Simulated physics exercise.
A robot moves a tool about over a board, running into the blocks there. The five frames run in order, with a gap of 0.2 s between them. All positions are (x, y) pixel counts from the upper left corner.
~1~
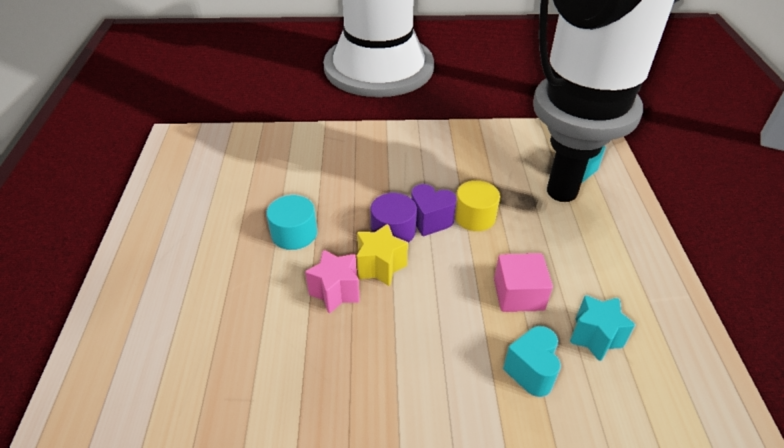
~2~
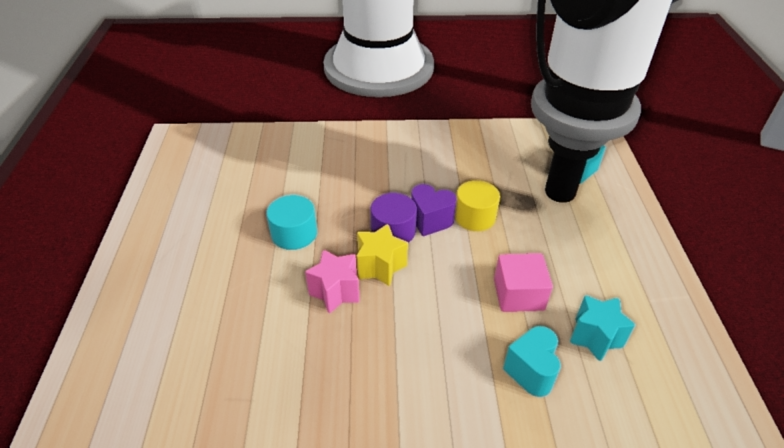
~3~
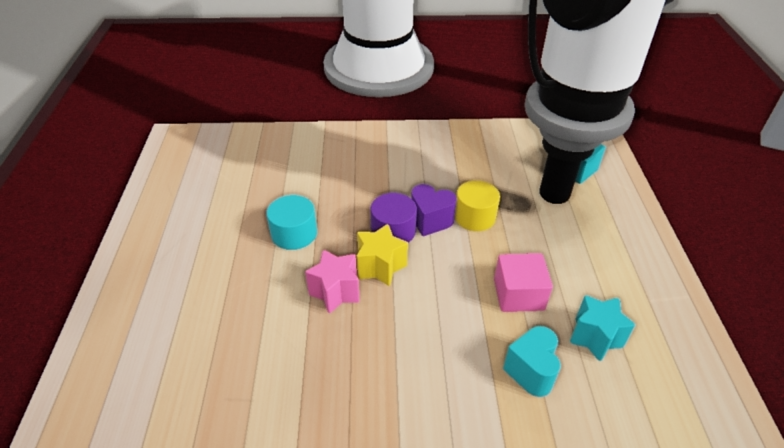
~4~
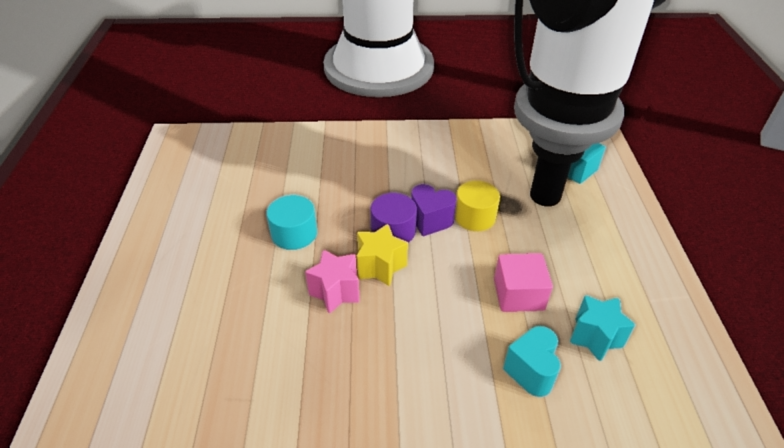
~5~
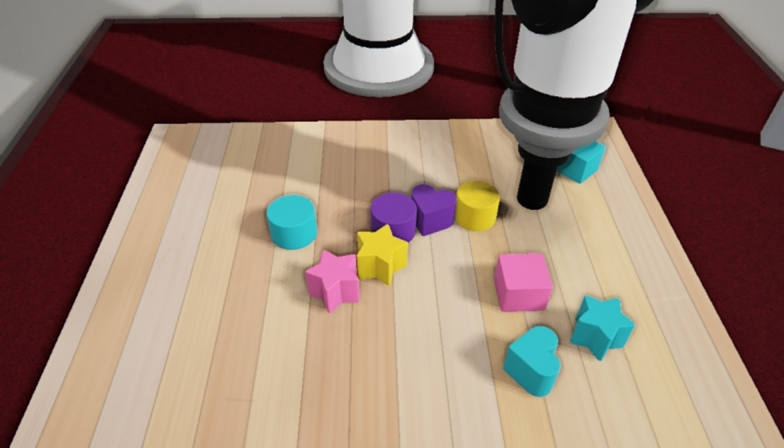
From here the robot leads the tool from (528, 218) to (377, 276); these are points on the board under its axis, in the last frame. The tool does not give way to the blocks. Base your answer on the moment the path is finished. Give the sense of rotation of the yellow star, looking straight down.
It turns clockwise.
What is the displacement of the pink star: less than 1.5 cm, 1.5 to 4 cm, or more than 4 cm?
Distance: Between 1.5 and 4 cm.
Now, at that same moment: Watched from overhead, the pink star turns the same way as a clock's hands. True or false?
My answer: False.
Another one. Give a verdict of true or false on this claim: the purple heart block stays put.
False.
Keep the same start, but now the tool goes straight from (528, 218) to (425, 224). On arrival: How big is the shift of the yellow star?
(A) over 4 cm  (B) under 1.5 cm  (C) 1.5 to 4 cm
B: Under 1.5 cm.
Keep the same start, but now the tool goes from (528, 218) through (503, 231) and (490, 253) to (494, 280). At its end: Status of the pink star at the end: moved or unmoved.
By the last moment of the path, the pink star has stayed put.
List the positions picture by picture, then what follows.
The first frame shows tool tip at (562, 194); block tops, pink star at (334, 268); yellow star at (380, 243); purple cylinder at (394, 207); purple heart block at (432, 198); yellow cylinder at (478, 194).
The second frame shows tool at (560, 194); blocks unchanged.
The third frame shows tool at (554, 195); blocks unchanged.
The fourth frame shows tool at (545, 198); blocks unchanged.
The fifth frame shows tool at (532, 201); pink star at (334, 268); yellow star at (380, 243); purple cylinder at (394, 207); purple heart block at (432, 198); yellow cylinder at (478, 194).
What follows on the original path. One third of the way, tool at (482, 220); purple cylinder at (388, 208); purple heart block at (419, 190), turned 35° anticlockwise; yellow cylinder at (461, 191).
Two thirds of the way, tool at (431, 239); purple cylinder at (388, 208); purple heart block at (419, 190), turned 35° anticlockwise; yellow cylinder at (461, 191).
At the end, tool at (377, 260); pink star at (301, 272), turned 35° anticlockwise; yellow star at (341, 256), turned 35° clockwise; purple cylinder at (388, 208); purple heart block at (419, 190), turned 35° anticlockwise; yellow cylinder at (461, 191).
